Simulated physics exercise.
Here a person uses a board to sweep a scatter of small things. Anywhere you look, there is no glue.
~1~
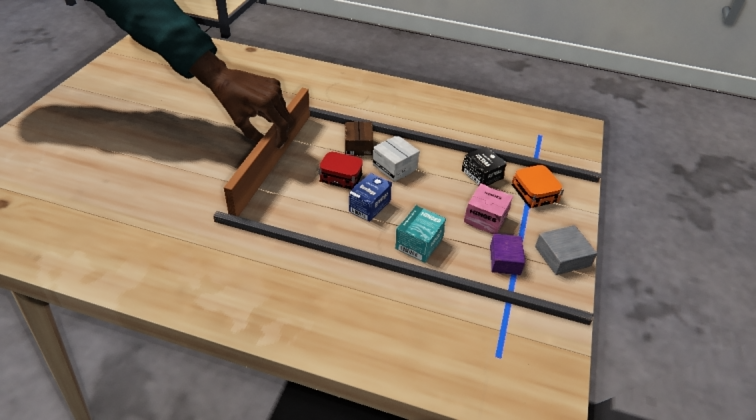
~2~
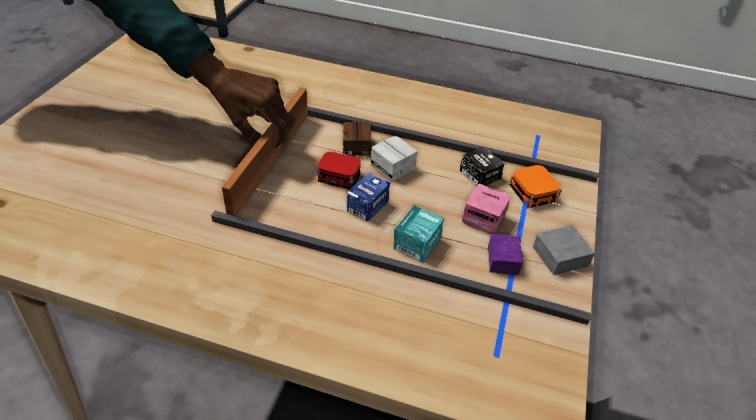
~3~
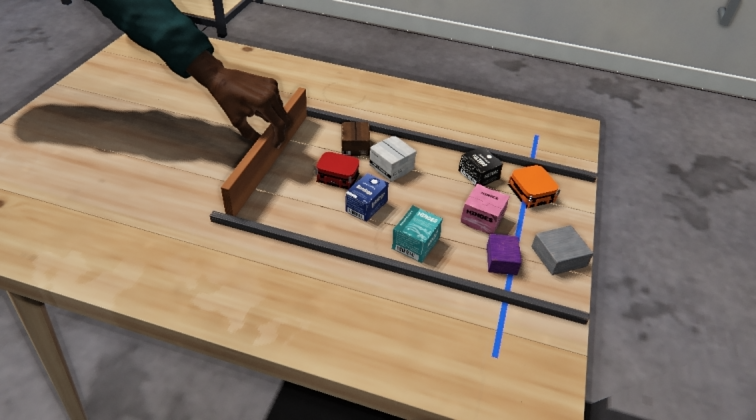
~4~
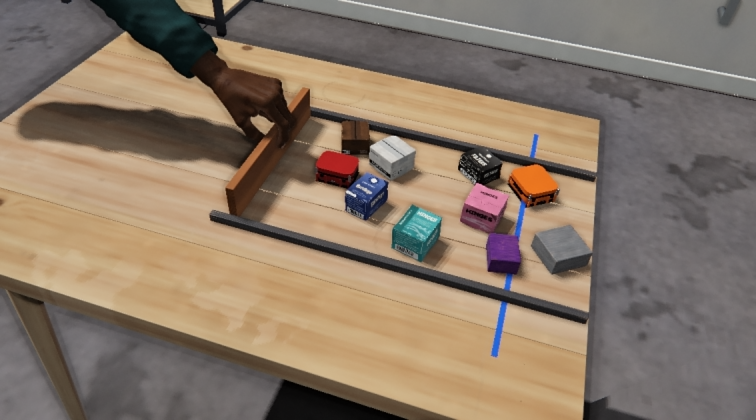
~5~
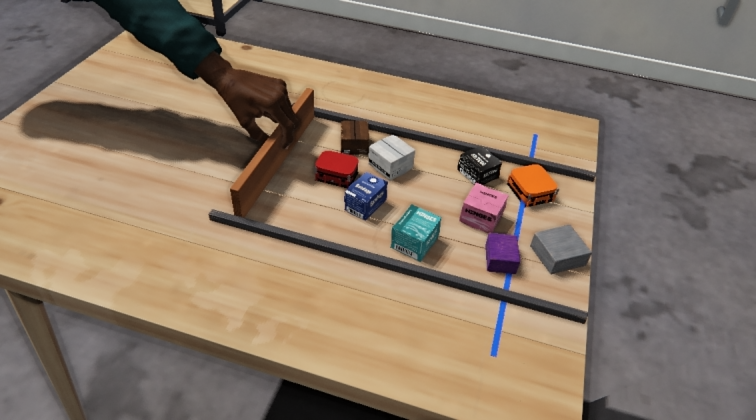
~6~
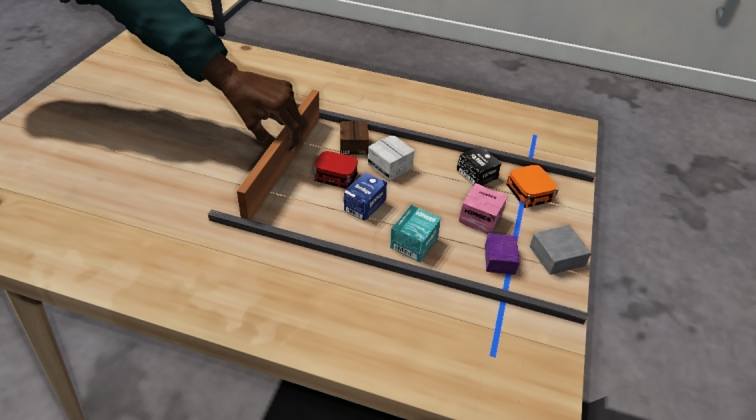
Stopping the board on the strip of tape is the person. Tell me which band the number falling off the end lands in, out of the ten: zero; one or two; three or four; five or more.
It lands in the one or two band.
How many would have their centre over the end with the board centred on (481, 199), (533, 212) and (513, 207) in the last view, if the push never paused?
The numbers are 0, 3 and 2.
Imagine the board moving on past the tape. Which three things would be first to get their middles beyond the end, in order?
Order, earliest first: Grey block, orange case, pink box.
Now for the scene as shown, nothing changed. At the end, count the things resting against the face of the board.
My count gives 4.
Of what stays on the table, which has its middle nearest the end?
Foremost one: Pink box.
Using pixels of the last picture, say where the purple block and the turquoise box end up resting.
Approximately (570, 276) for one, approximately (535, 276) for the other.
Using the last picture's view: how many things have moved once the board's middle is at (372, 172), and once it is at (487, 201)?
Answer - first 4, then 10.
Soon after, none off yet; grey block at rest near (560, 249); orange case at rest near (531, 186); purple block at rest near (502, 253).
After that, none off yet; grey block at rest near (560, 249); orange case moving near (540, 190); purple block at rest near (502, 253).
In the end, the number that fall off is one or two; gone, orange case and grey block.
